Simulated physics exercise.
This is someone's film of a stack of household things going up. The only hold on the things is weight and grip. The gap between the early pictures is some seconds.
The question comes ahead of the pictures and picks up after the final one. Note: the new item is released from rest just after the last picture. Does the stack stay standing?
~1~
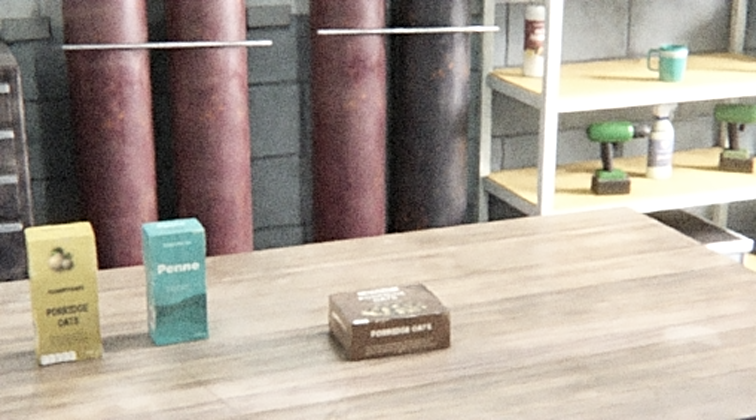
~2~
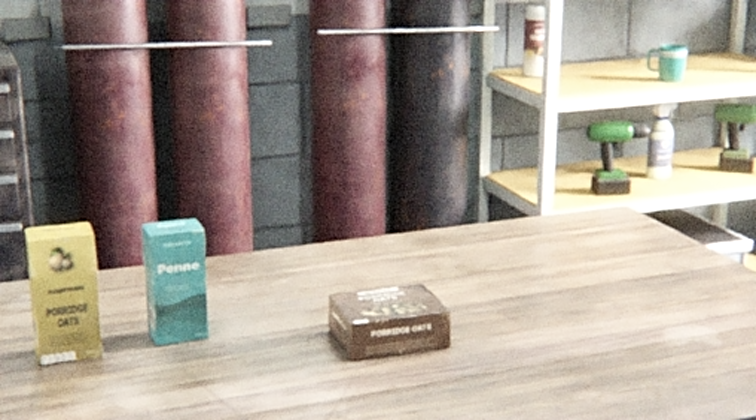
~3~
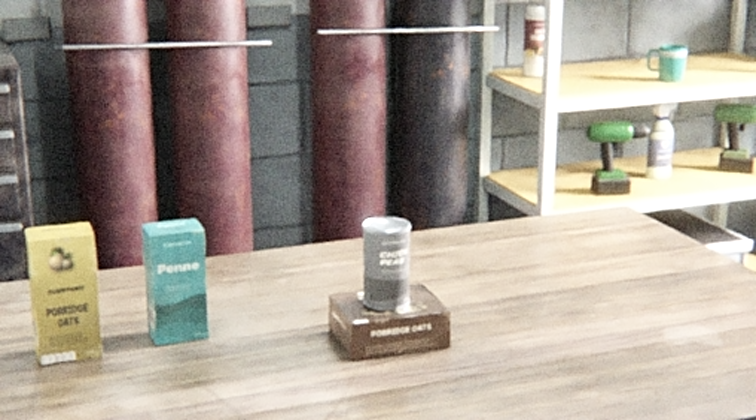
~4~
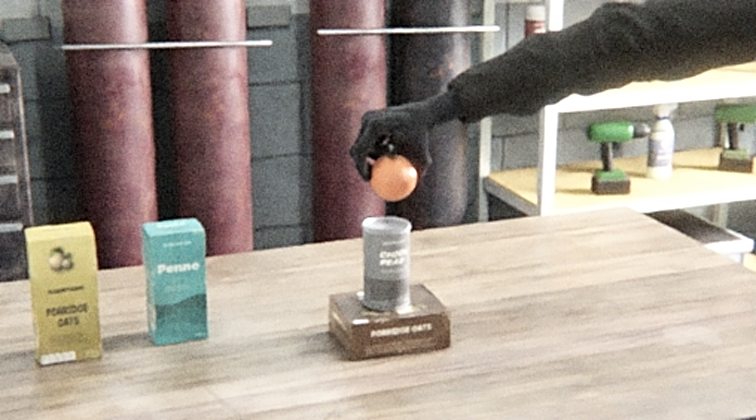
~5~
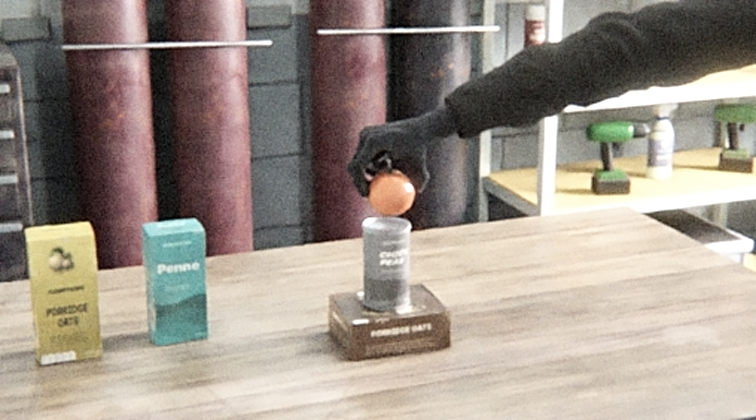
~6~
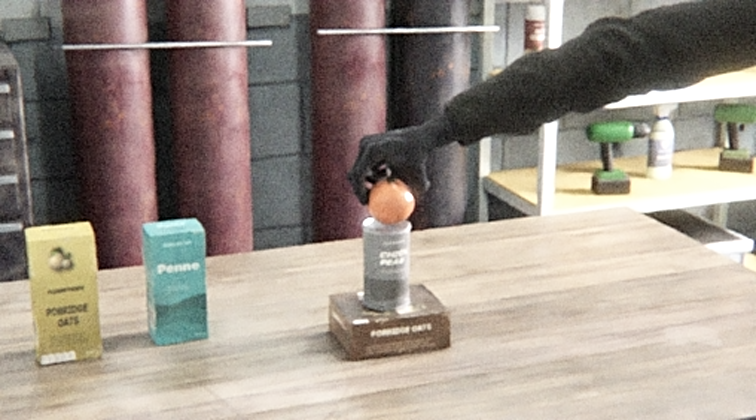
I predict no tumble.
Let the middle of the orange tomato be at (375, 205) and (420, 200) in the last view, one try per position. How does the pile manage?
Try one: It stands firm; try two: It topples.
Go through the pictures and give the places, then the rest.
In the first picture, the last thing is not in view yet; yellow carton (64, 293).
In the second picture, the last thing is not in view yet.
In the third picture, the last thing is not in view yet; yellow carton (64, 293).
The fourth picture shows on its way; orange tomato (392, 177); grey tin (386, 264).
The fifth picture shows on its way; orange tomato (390, 193); yellow carton (64, 293).
The sixth picture shows set down, still held; orange tomato (390, 201); grey tin (386, 264).
Then, 0.40 s later than the last frame, all is still.
Then, 0.80 s later than the last frame, orange tomato resting near (390, 202).
When it is over, all 5 as before. End places, in pixels of the last picture, orange tomato near (390, 202). The pile holds.
